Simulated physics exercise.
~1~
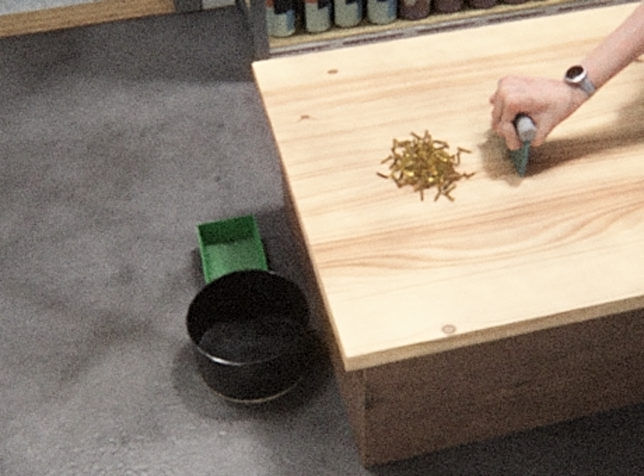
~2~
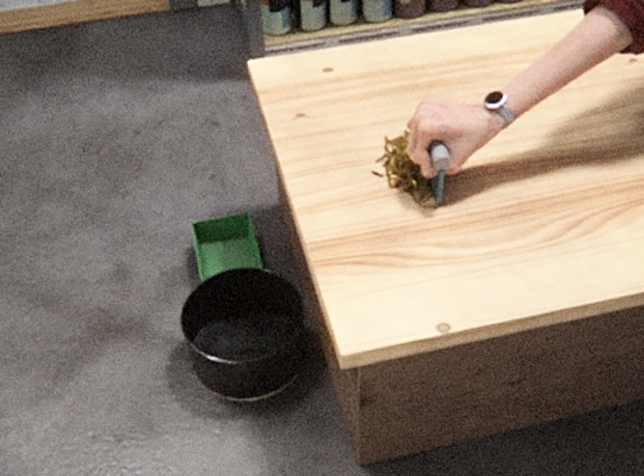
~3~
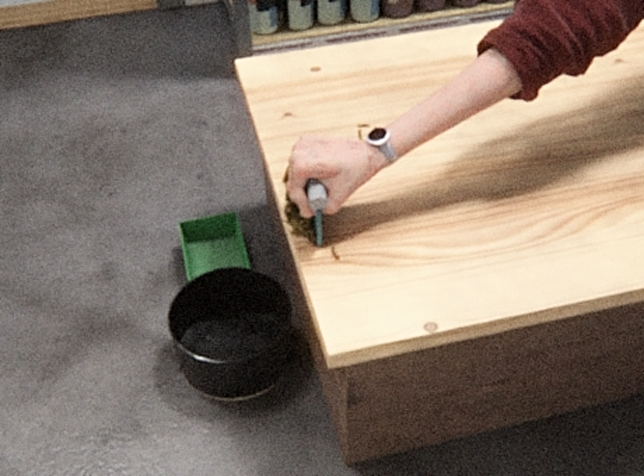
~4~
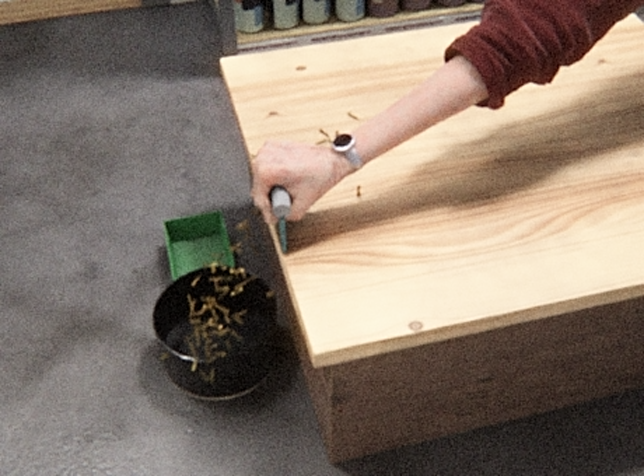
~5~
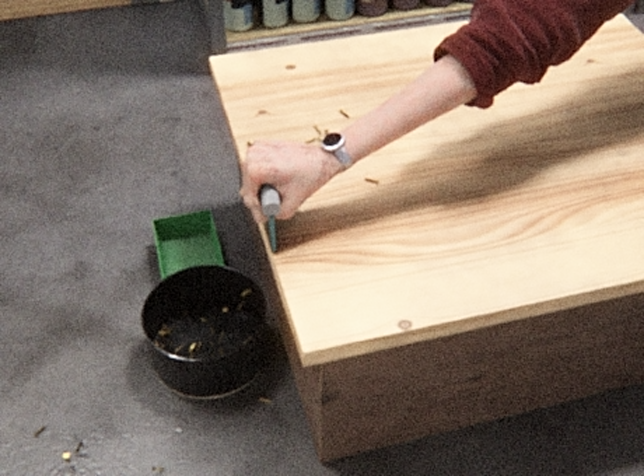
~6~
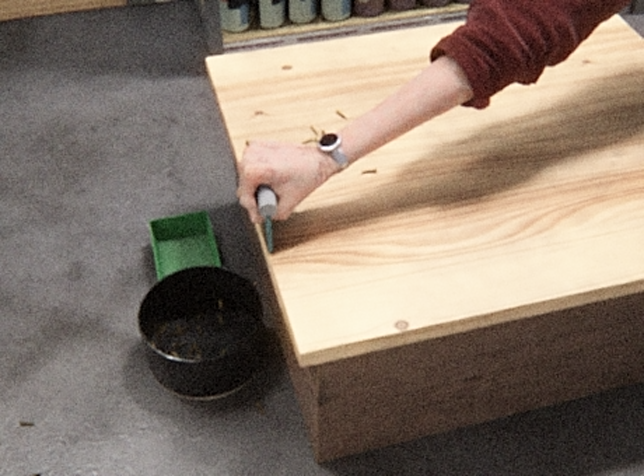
Hand with a scraper pushing a pile of small brass-coloured pieces left off a wooden tabletop, many dropping into a black pot, a few staying on top.
